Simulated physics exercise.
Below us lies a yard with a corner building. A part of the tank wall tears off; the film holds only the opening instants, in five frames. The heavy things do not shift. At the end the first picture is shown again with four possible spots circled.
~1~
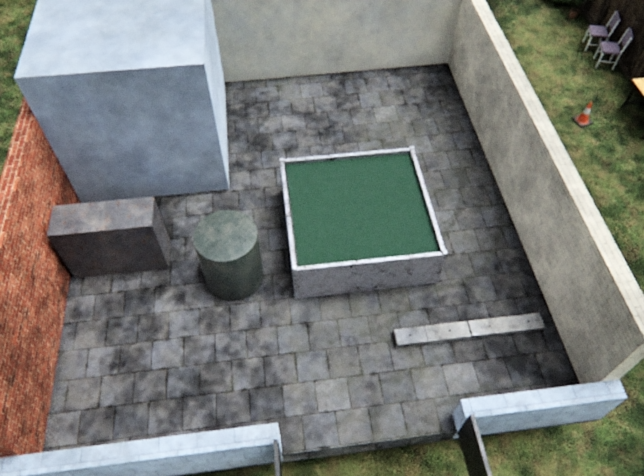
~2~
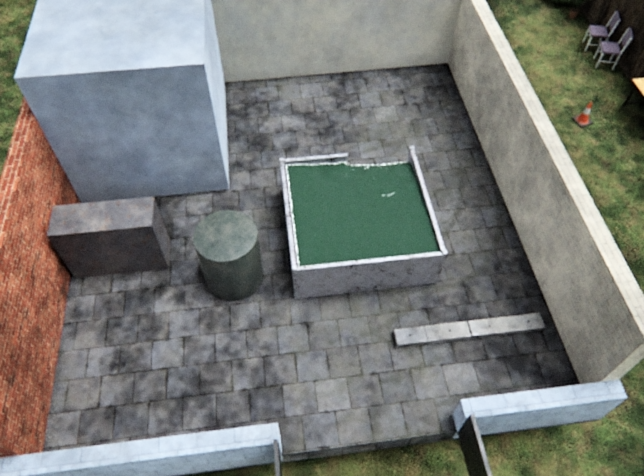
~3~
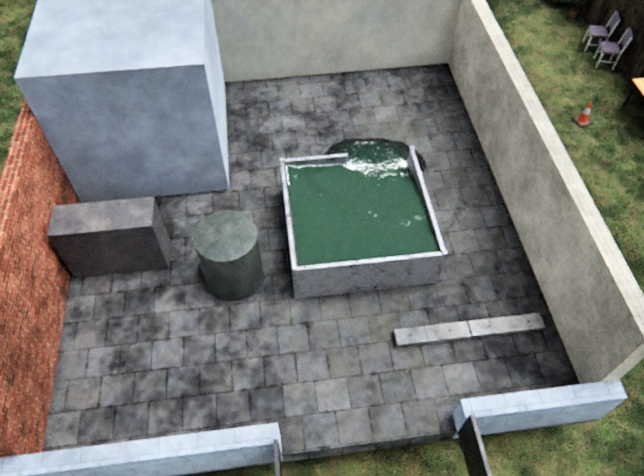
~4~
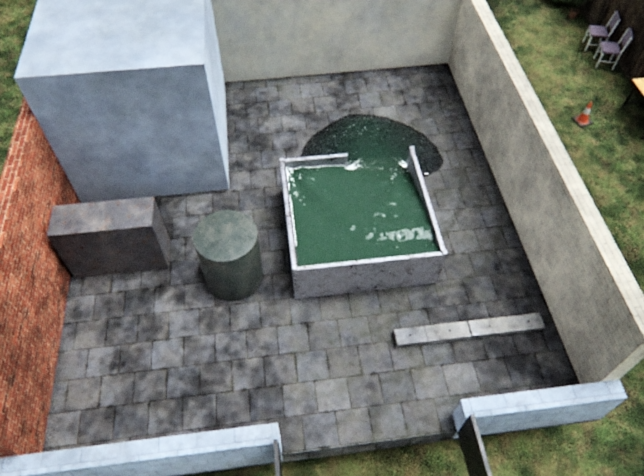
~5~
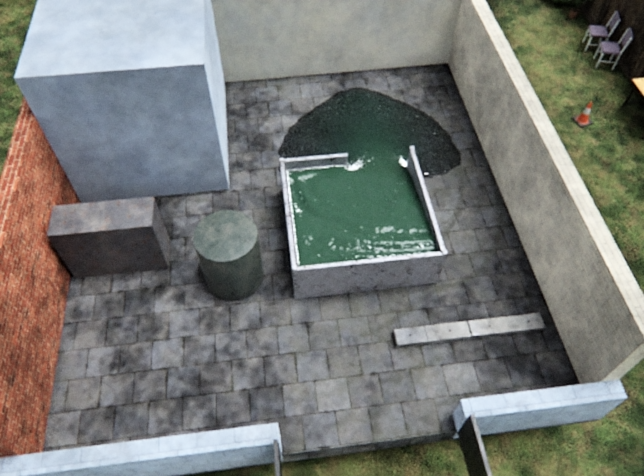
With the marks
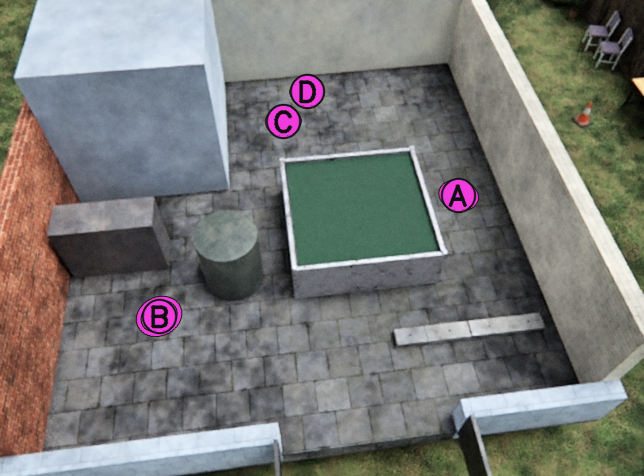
In a walled paved yard with a large pale block in one corner, a gap opens in the far side of a square tank of green liquid, which pours out and spreads across the paving behind it.
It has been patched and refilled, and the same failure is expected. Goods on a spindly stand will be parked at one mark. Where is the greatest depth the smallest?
The best ring is A.
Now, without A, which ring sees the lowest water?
It is B.
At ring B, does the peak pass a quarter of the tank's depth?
No, less.
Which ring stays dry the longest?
B it is.
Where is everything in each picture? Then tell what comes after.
The first frame shows tank full, its middle at (358, 207); open gate at (370, 415).
In the second frame, water covers 1 % of the ground, its front hidden from here.
The third frame shows front seen at (345, 143), 4 % of the ground wet.
The fourth frame shows front seen at (346, 118), 9 % of the ground wet.
The fifth frame shows front seen at (361, 90), 15 % of the ground wet.
On the marked copy, A at (458, 195); B at (159, 316); C at (283, 121); D at (307, 91).
For ring A, the water peaks at about 8 % of the depth that stood in the tank.
For ring B, the water peaks at about 14 % of the depth that stood in the tank.
For ring C, the water peaks at about 26 % of the depth that stood in the tank.
For ring D, the water peaks at about 36 % of the depth that stood in the tank.
